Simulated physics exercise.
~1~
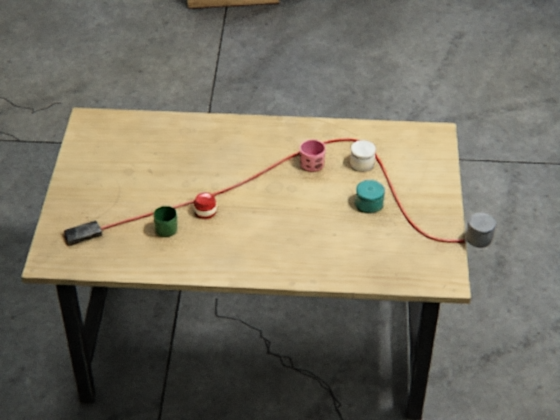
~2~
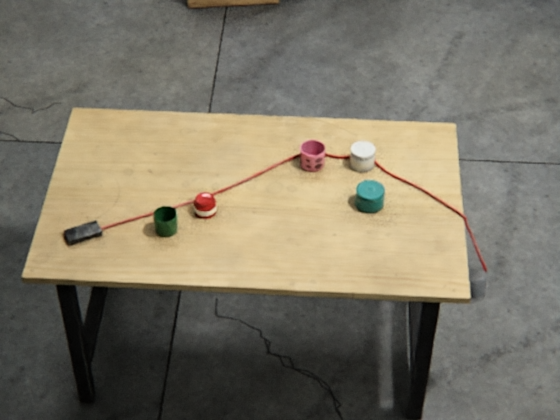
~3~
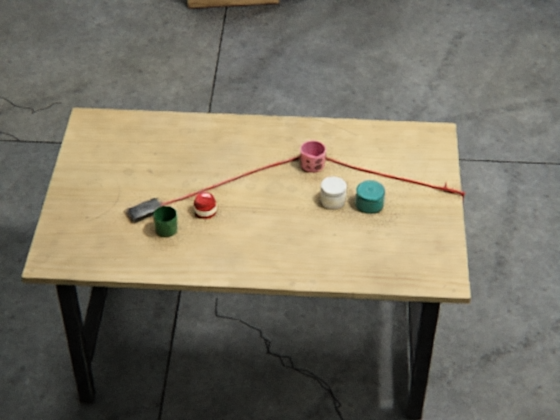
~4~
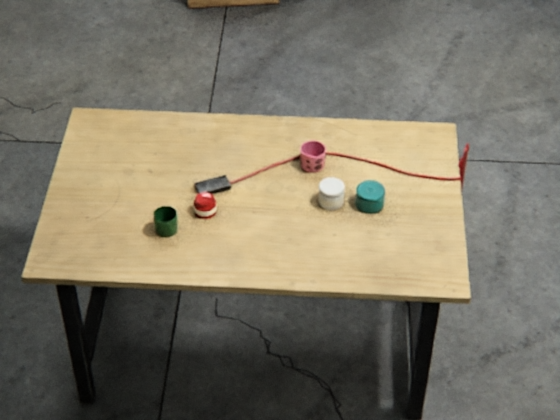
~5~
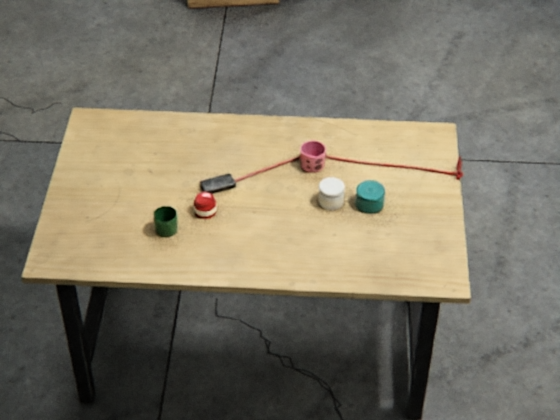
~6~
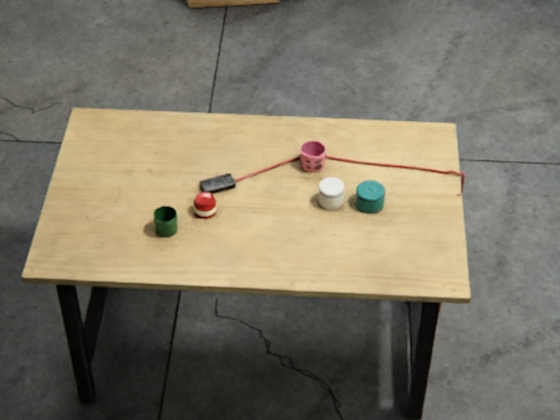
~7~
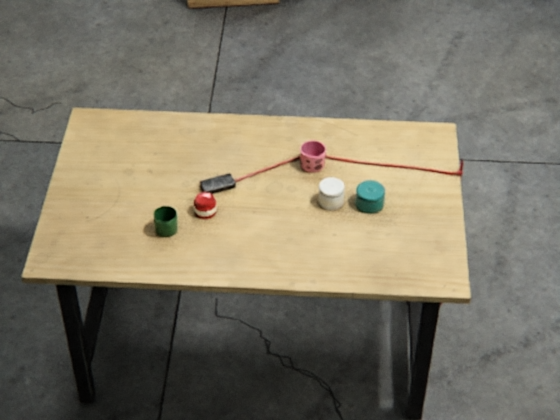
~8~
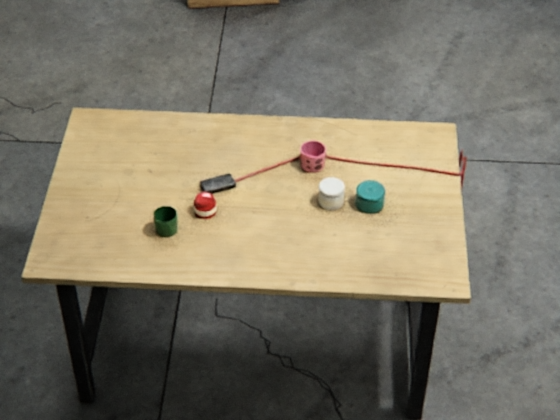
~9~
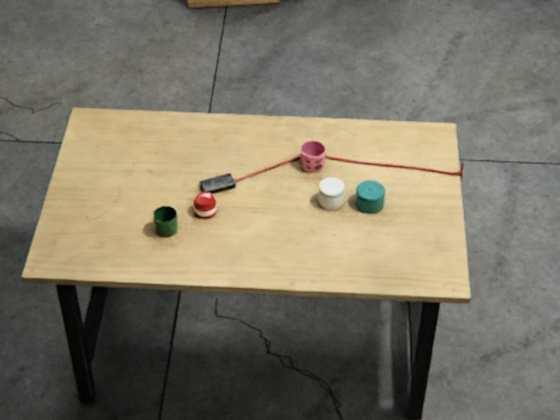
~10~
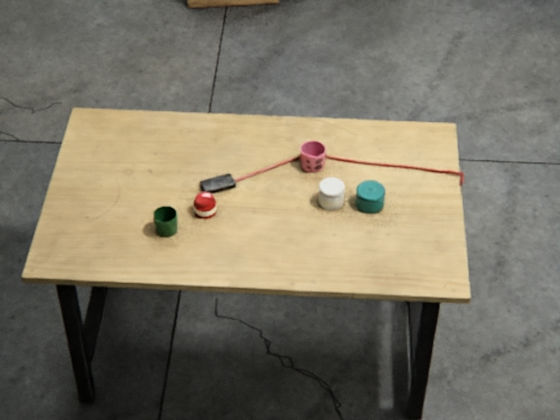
Wooden table with grey cylinder dropping off right edge, red cord dragging black phone and white tin before settling over the side.
